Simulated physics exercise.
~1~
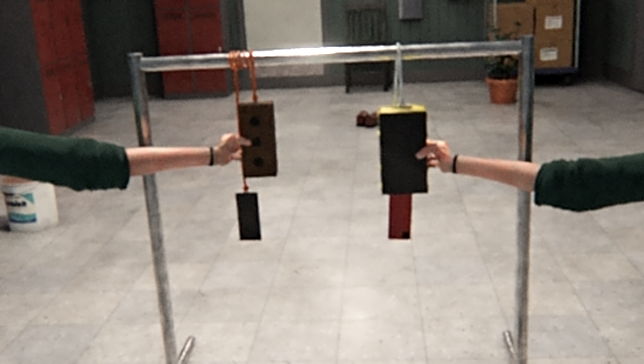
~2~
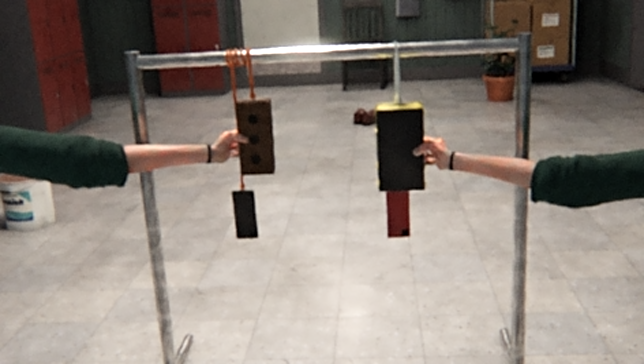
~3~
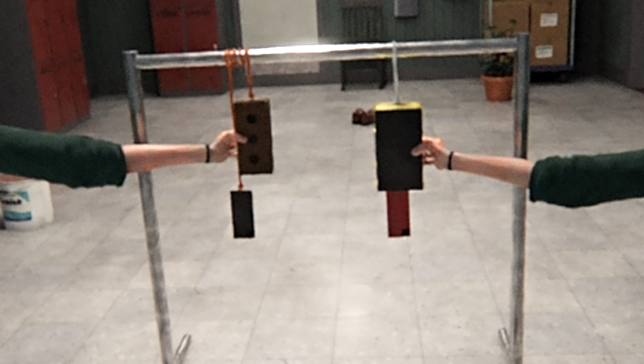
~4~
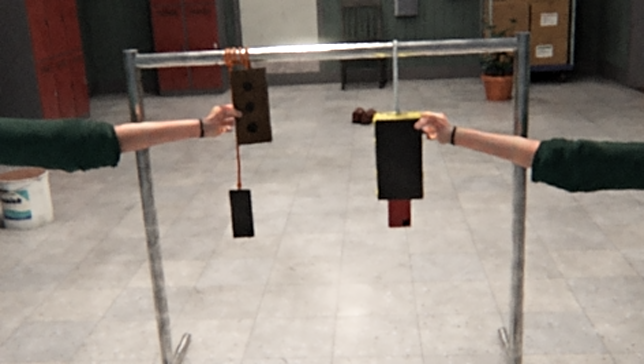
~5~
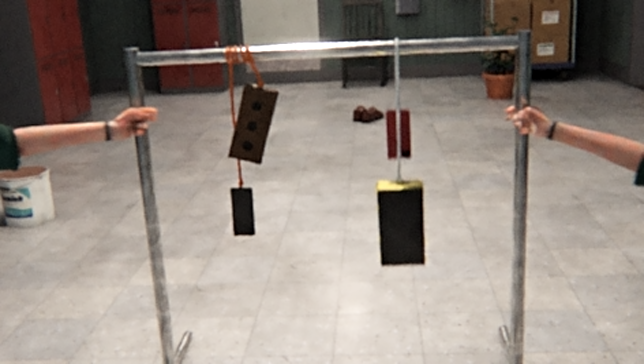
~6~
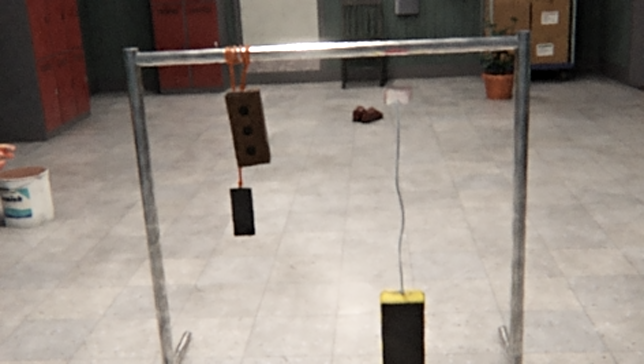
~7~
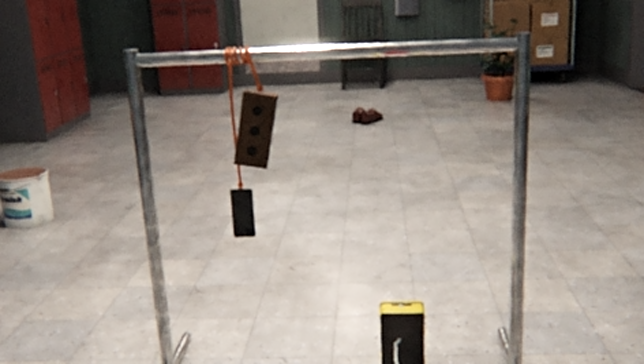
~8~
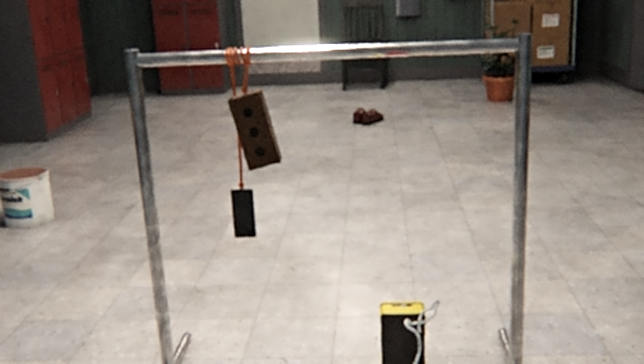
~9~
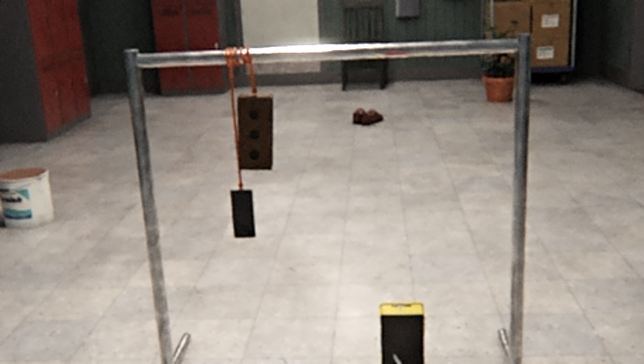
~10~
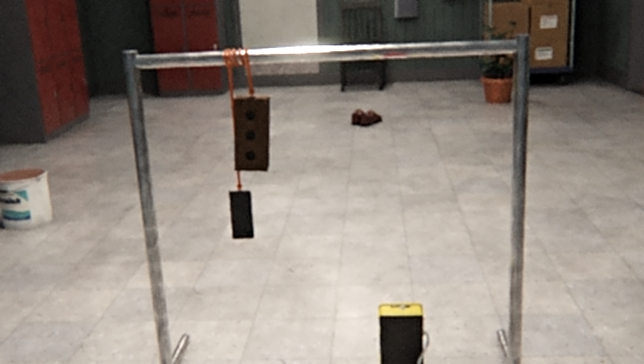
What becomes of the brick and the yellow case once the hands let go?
The brick stays hanging from the bar at about the same height. The yellow case drops down to the floor and stays there.
